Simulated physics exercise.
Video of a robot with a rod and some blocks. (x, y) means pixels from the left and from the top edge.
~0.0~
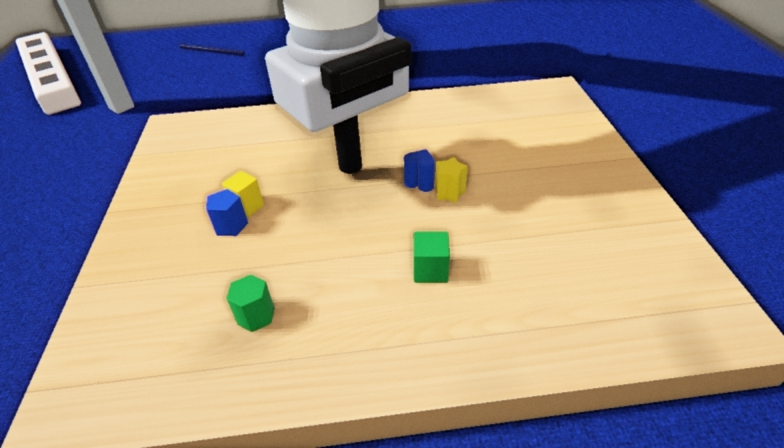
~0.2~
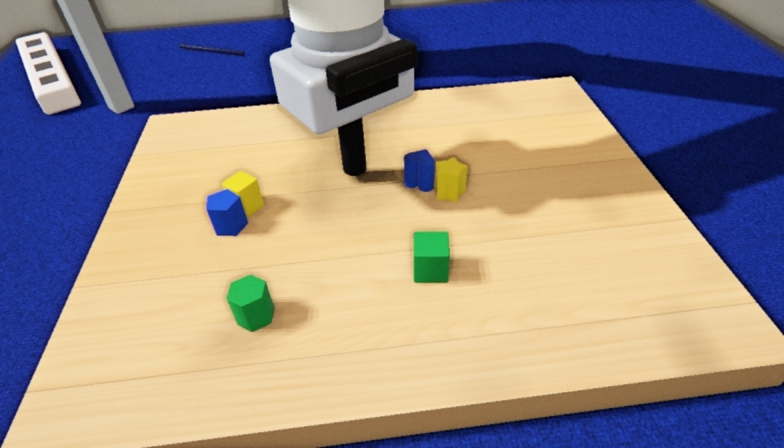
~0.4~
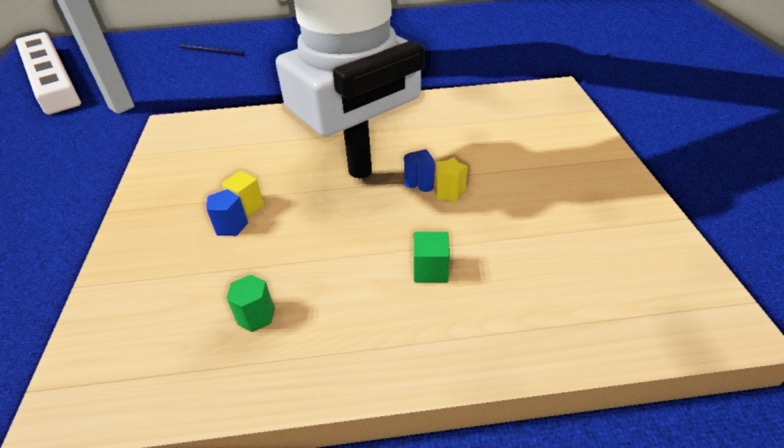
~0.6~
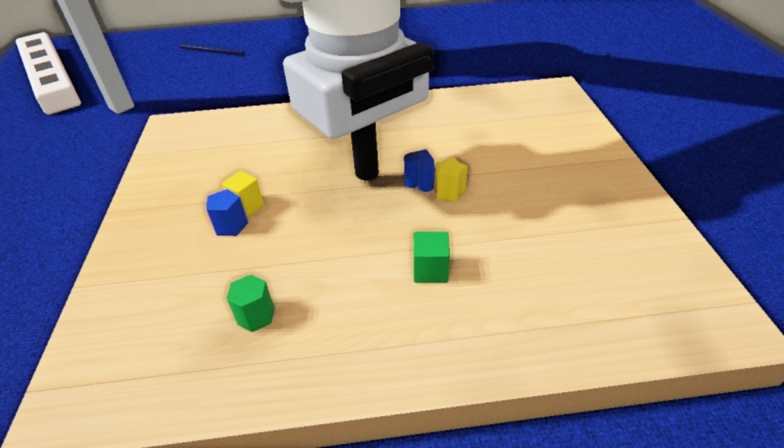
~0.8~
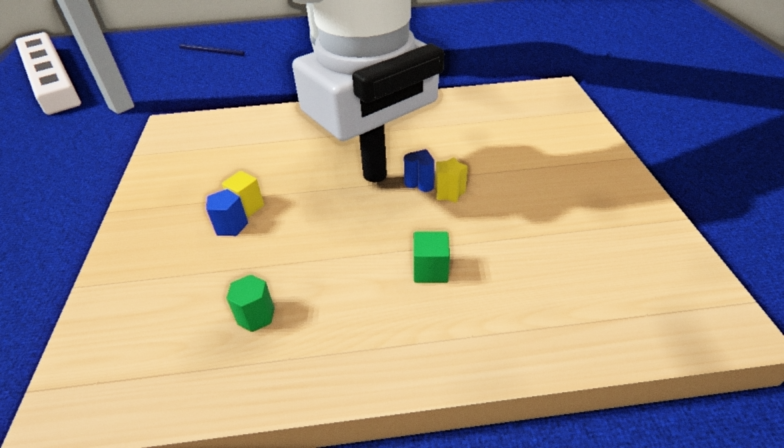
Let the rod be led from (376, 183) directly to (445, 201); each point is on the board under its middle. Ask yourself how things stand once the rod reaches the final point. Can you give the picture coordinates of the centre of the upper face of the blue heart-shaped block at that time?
The centre of its top face lies at (446, 155).
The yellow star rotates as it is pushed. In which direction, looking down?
The yellow star rotates clockwise.
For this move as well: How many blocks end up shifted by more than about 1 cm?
Number moved: 2.
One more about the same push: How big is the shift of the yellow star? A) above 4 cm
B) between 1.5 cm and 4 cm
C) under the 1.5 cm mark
Letter B.
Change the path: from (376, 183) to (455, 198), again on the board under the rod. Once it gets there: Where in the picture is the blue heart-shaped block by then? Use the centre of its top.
The middle of its top is at (458, 153).
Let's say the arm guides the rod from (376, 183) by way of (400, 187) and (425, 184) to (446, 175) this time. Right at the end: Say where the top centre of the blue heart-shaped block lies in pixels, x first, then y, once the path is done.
The point I'd pick in the picture is (475, 147).
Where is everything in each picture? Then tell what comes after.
In the first picture, rod's lower end at (351, 167); blue heart-shaped block at (420, 157); yellow star at (451, 166).
In the second picture, rod at (355, 169); blocks still.
In the third picture, rod at (360, 172); blocks still.
In the fourth picture, rod at (367, 174); blocks still.
In the fifth picture, rod at (375, 175); blue heart-shaped block at (420, 157); yellow star at (451, 166).
What follows on the original path. Halfway along, rod at (411, 184); blue heart-shaped block at (436, 156), turned 30° anticlockwise; yellow star at (460, 166), turned 45° clockwise.
At the end, rod at (446, 192); blue heart-shaped block at (446, 155), turned 65° anticlockwise; yellow star at (469, 165), turned 55° clockwise.
